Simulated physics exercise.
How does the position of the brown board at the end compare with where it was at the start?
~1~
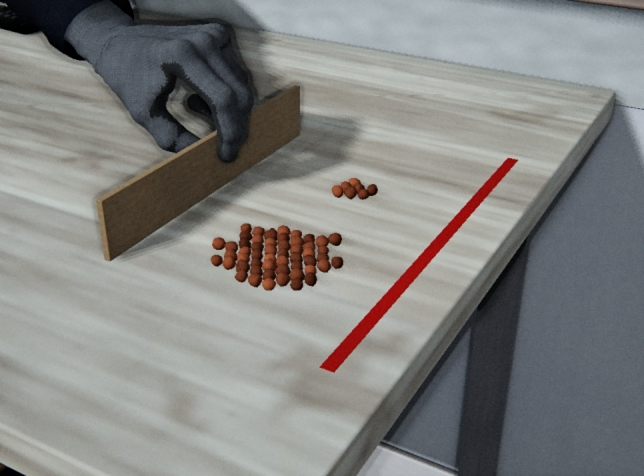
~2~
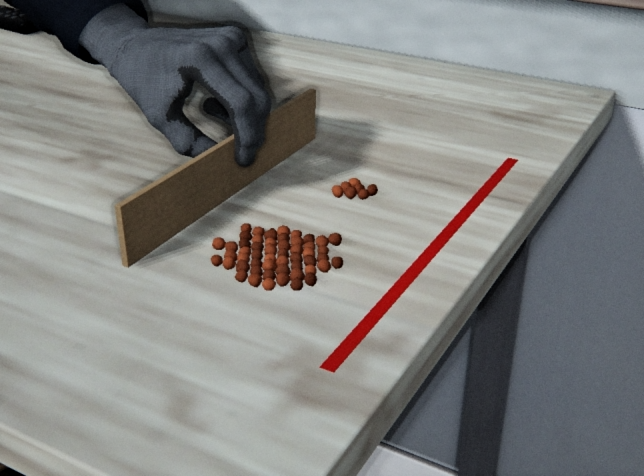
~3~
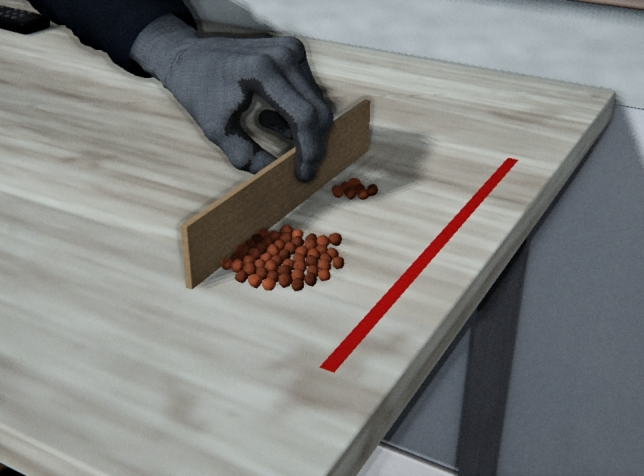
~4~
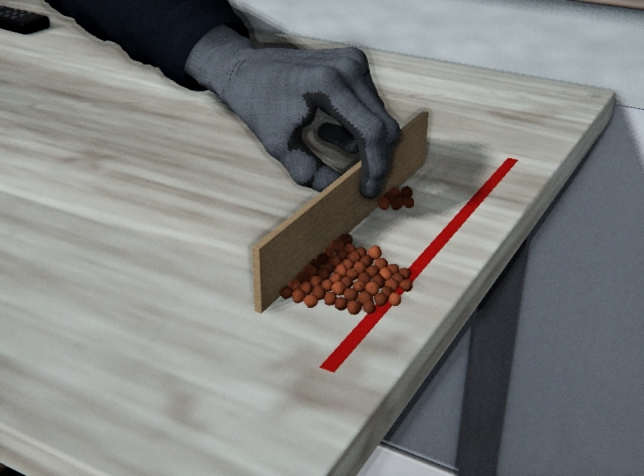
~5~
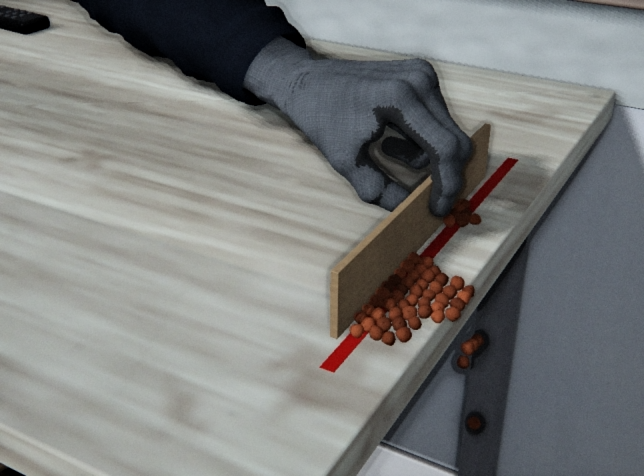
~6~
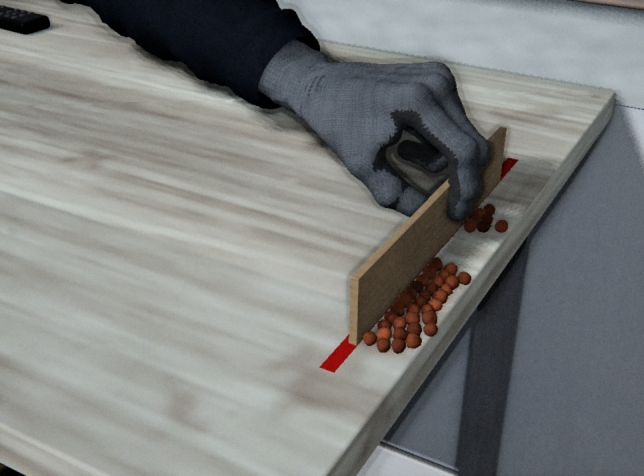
At the start the board stood to the left of both heaps, well away from the red tape. By the end it was farther right and a little lower in view, standing at the tape near the table's edge.
A gray-gloved hand slid an upright brown board rightward across a pale wooden table, pushing two heaps of small reddish-brown balls toward the edge. It stopped at the red tape after some of the front heap dropped off, while the back heap stayed on.
